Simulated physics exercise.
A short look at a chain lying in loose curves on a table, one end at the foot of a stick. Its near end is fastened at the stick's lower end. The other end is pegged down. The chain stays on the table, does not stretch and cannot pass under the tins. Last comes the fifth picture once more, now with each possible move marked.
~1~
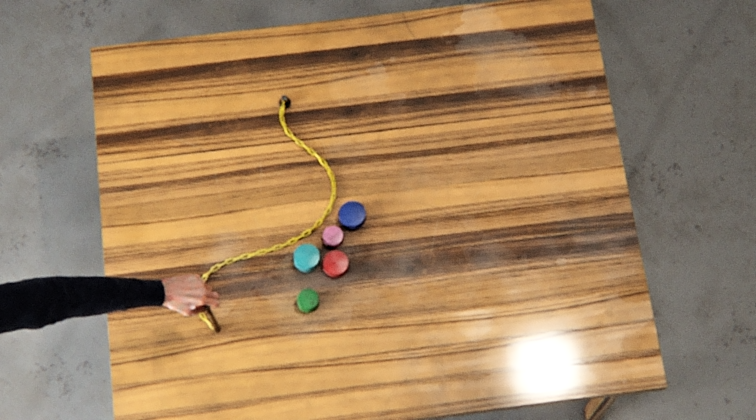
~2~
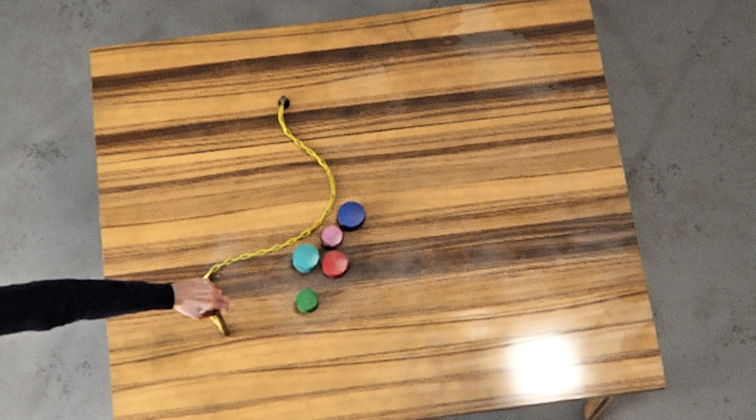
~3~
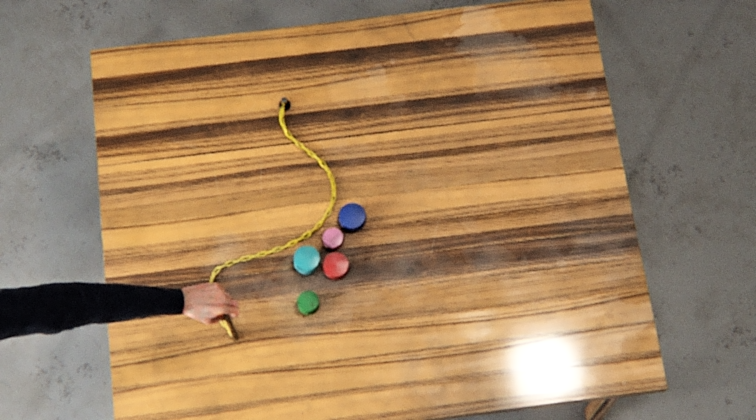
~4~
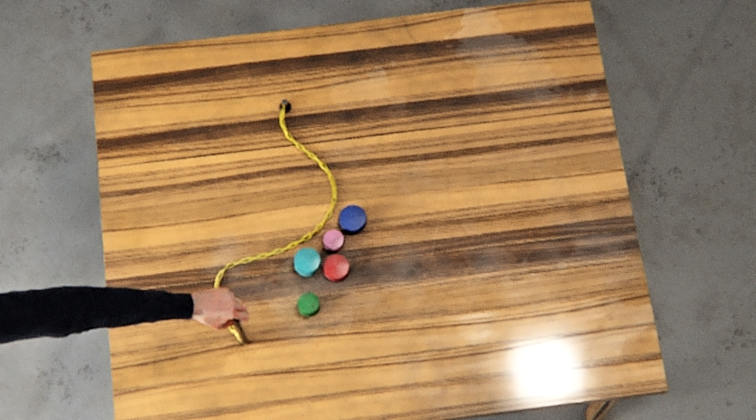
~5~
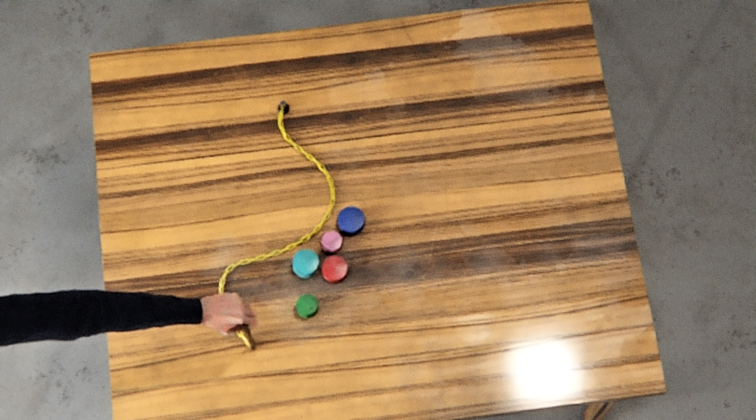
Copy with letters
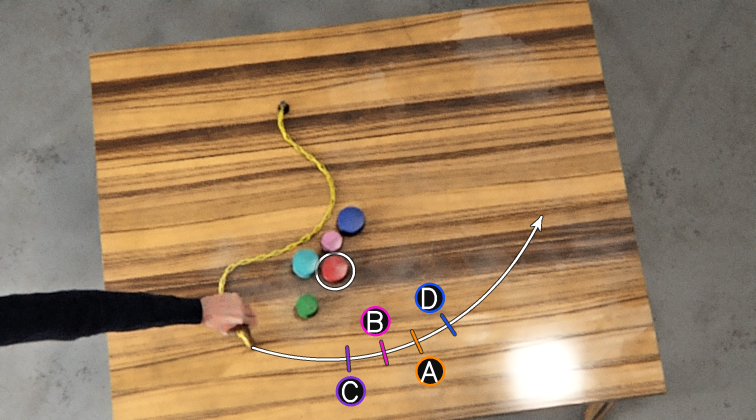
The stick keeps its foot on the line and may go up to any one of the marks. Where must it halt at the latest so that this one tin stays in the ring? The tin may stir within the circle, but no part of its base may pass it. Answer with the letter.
As far as tick D.
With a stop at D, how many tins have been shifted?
One.
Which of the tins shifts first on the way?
Green.
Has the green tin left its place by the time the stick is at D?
By then, yes.
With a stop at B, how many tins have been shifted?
By then, none.
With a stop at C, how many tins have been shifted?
By then, none.
On the copy, A at (417, 342); B at (384, 353); C at (348, 359); D at (448, 325); the ring at (335, 271); the route from (253, 348) via (430, 335) to (541, 217).
On D. First, foot of the stick (323, 360); red tin (335, 270).
Then, foot of the stick (393, 350); red tin (335, 270).
Finally, foot of the stick (448, 325); red tin (335, 269); green tin (327, 289); the red tin is still in its ring.
By contrast, A is safe but short; B is safe but short; C is safe but short.
